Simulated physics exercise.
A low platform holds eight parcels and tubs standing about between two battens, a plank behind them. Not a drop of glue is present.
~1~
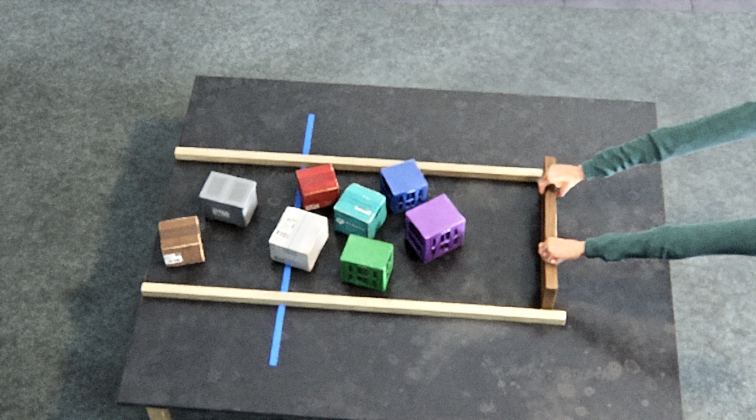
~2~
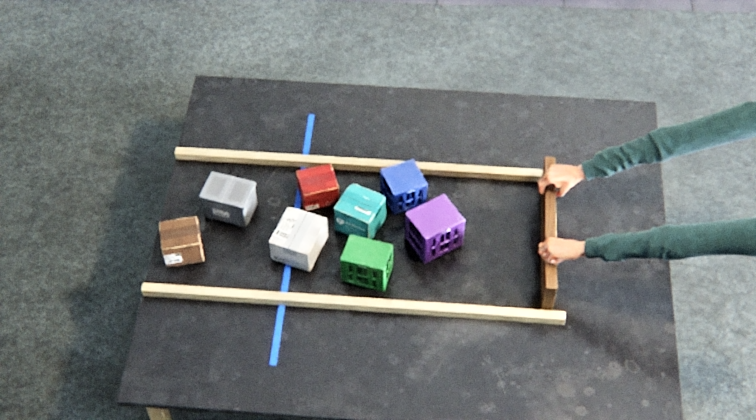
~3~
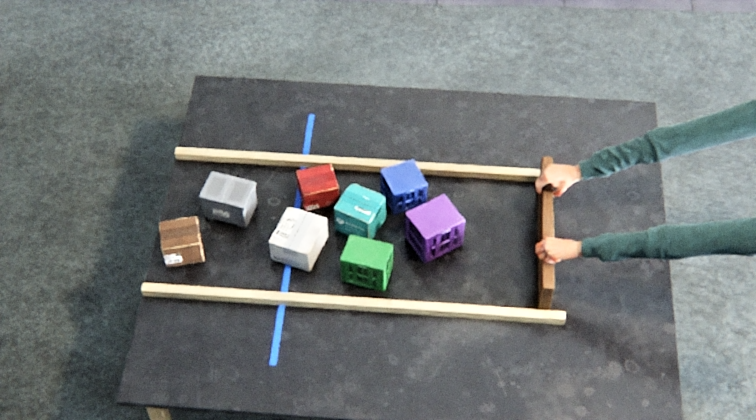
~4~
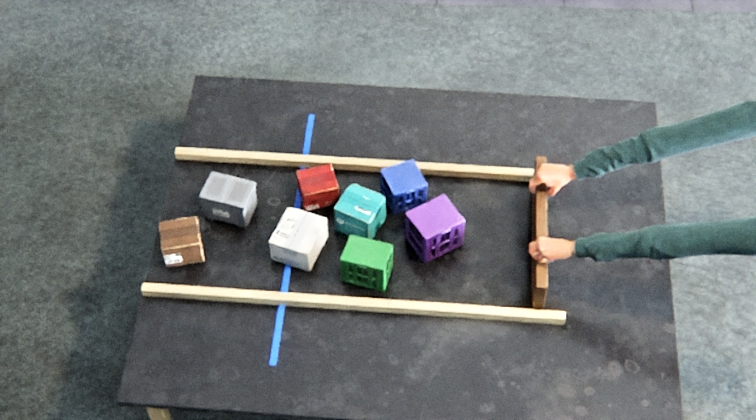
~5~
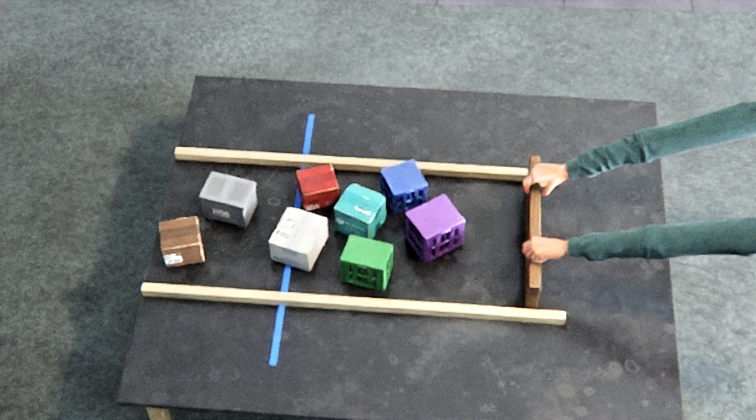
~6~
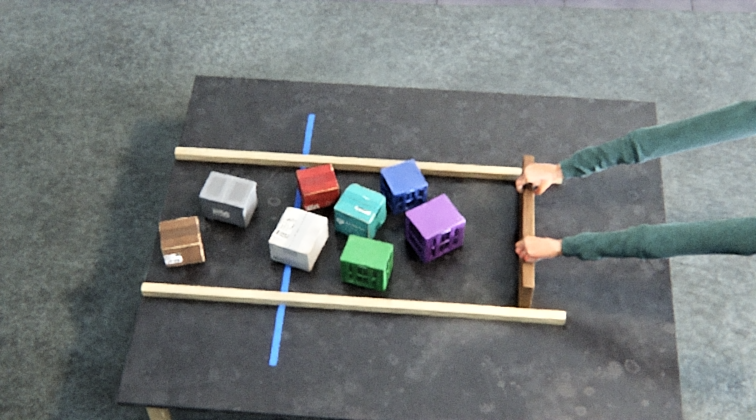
A wooden plank gripped by two hands sliding slightly left between two battens, eight parcels and tubs standing still before it.
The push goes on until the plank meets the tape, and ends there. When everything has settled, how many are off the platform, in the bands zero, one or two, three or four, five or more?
Off the platform: Zero.
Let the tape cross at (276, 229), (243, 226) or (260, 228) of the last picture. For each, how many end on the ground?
In order, 0, 2 and 1.
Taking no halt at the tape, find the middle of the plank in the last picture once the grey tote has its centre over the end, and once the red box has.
I'd say about (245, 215) for the first one and about (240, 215) for the second.
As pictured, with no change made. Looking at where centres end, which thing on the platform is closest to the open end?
Foremost is the brown parcel.
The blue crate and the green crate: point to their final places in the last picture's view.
(283, 173) and (265, 260), roughly.
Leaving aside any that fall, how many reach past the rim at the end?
In total, 0 of them.
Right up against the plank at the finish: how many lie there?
That makes 3.
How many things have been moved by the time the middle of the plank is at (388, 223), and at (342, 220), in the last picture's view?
5, then 6.
Early on, none off yet; brown parcel at rest near (182, 242); grey tote at rest near (229, 200); white parcel at rest near (299, 239).
Finally, the number that fall off is zero.
